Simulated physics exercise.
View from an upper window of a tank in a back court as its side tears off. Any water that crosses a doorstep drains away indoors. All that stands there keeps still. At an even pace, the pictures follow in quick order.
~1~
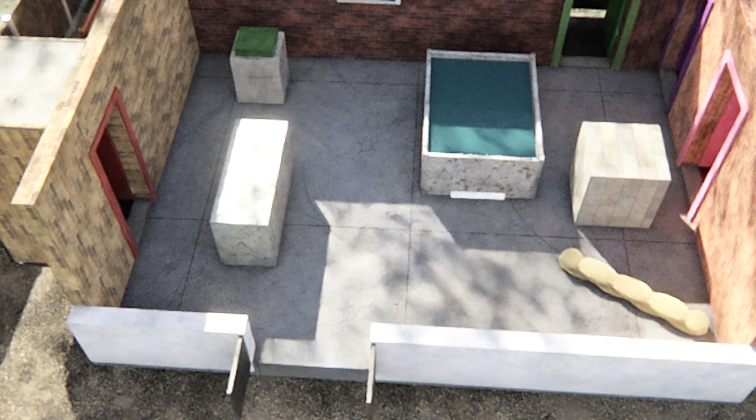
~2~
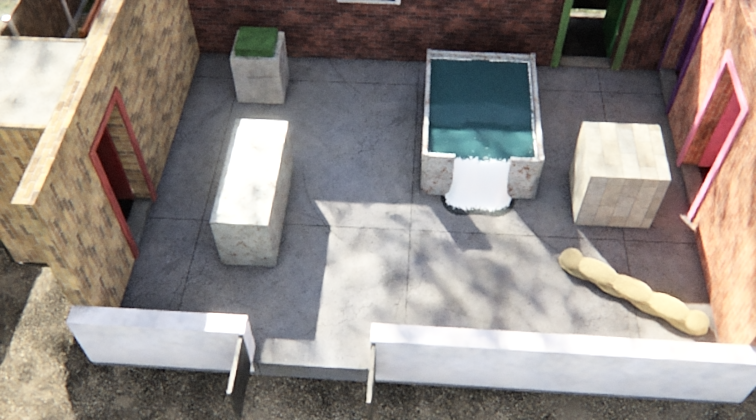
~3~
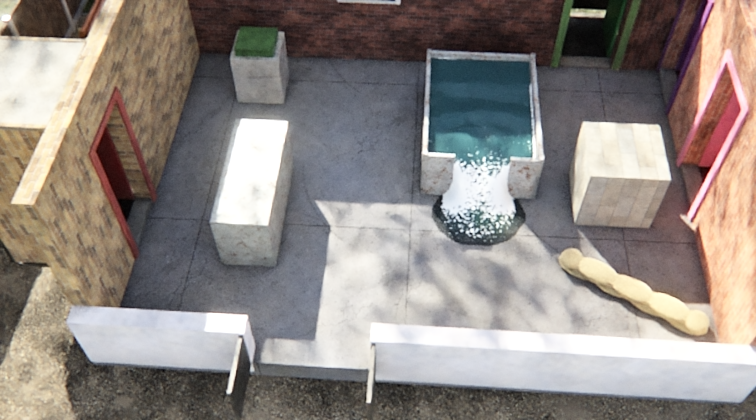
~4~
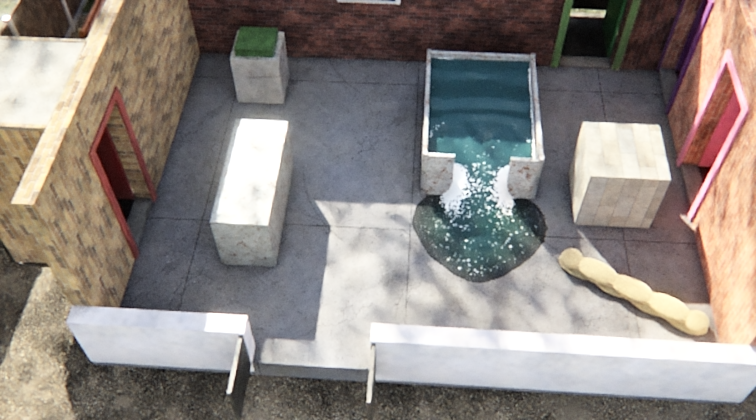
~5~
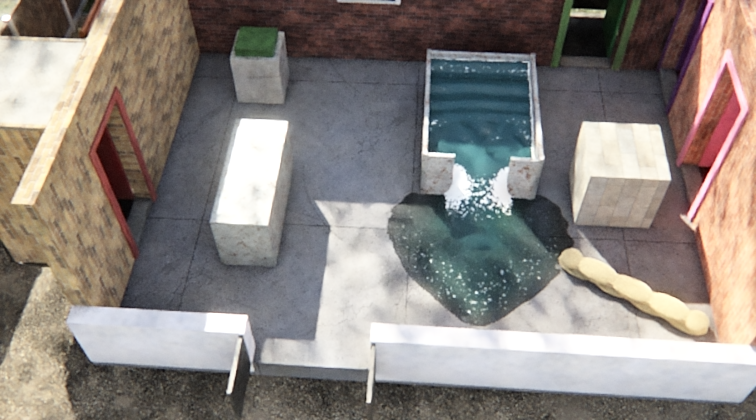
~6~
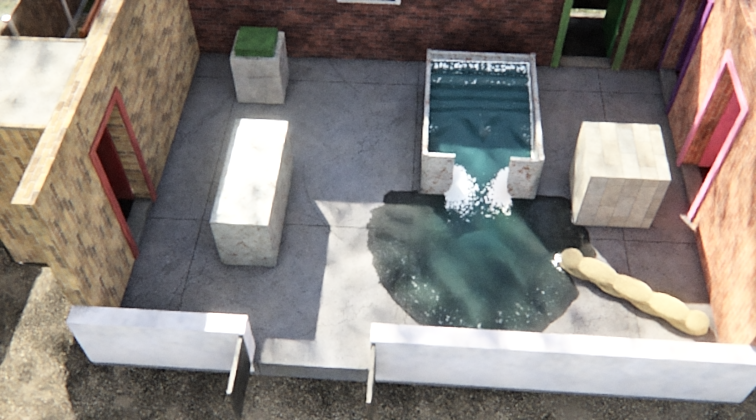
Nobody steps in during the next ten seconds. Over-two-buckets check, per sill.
Pink door: Within two, purple door: Within two, green door: Within two, red door: Within two.
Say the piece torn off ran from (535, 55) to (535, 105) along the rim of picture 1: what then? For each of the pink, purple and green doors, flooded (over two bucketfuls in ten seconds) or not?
Going door by door: The pink door gets too much, the purple door gets too much, and the green door gets too much.
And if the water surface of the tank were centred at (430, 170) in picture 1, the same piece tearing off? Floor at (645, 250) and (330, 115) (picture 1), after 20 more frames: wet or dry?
The first spot is inundated, the second left dry.
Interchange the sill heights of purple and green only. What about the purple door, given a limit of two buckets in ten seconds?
Purple: Below the limit.
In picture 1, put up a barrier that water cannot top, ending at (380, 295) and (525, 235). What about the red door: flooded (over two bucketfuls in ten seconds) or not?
Taken separately, red falls below the limit.
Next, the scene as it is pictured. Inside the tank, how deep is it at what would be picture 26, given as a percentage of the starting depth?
I'd put it close to 42 percent.
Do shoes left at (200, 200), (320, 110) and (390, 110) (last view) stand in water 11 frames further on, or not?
In that order the points end up high and dry, high and dry and high and dry.
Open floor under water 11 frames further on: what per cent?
It works out to about 30 in a hundred.
A moment on, water covers 25 % of the floor; the pink door not reached, the purple door not reached, the green door not reached, the red door not reached.
Next, water covers 30 % of the floor; the pink door not reached, the purple door not reached, the green door not reached, the red door not reached.
Then, water covers 40 % of the floor; the pink door wet at the sill, nothing in, the purple door not reached, the green door not reached, the red door not reached.
Later, water covers 65 % of the floor; the pink door wet at the sill, nothing in, the purple door wet at the sill, nothing in, the green door wet at the sill, nothing in, the red door wet at the sill, nothing in.
In the end, water covers 90 % of the floor; the pink door wet at the sill, nothing in, the purple door wet at the sill, nothing in, the green door under two buckets in, the red door under two buckets in.
